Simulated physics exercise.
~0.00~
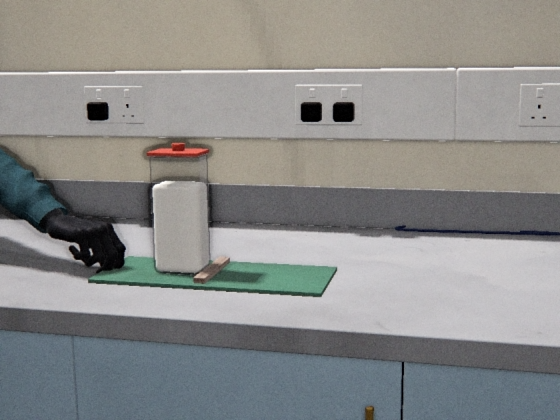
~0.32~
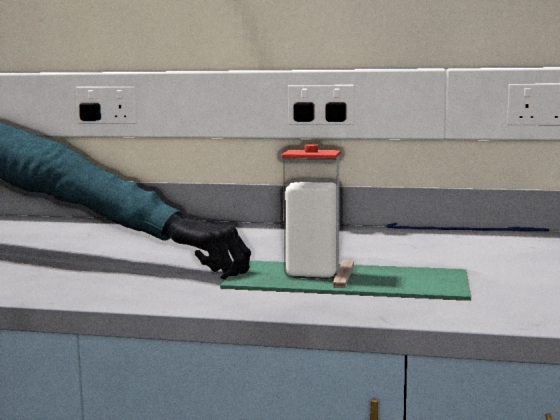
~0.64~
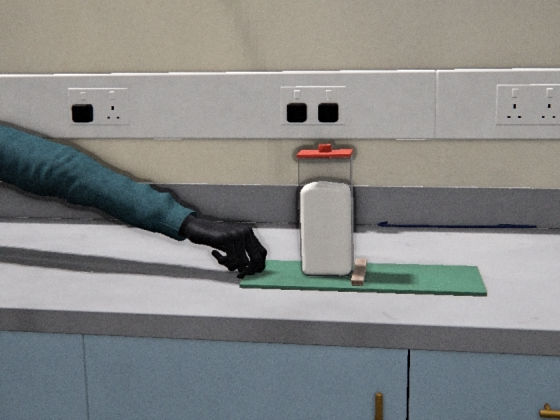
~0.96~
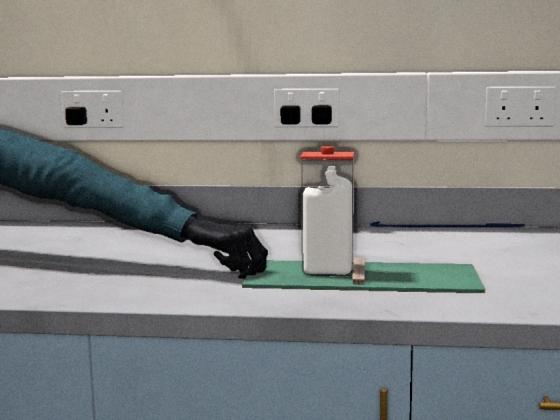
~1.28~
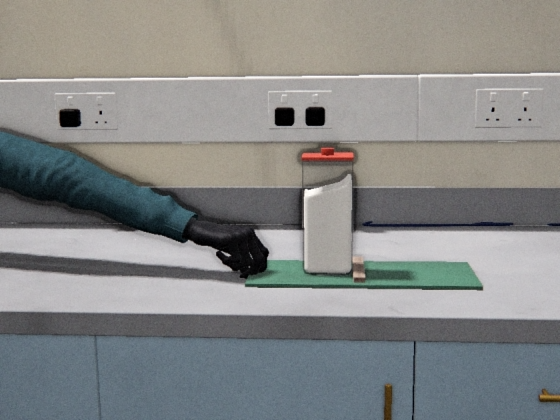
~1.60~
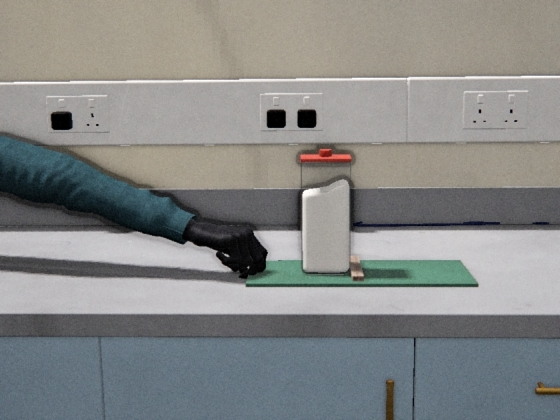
At the start, a black-gloved hand in a teal sleeve rests at the left end of a green board on a pale worktop, with a whitish bottle standing on the board beneath a red cap and against a small wooden strip. The hand and board glide to the right, carrying the bottle along. The board then slows and comes to a stop, and the bottle stays upright. Its pale contents shift, with the top surface turning uneven and sloping. In the end, the bottle still stands in its place beside the strip, with the hand at the board's edge.
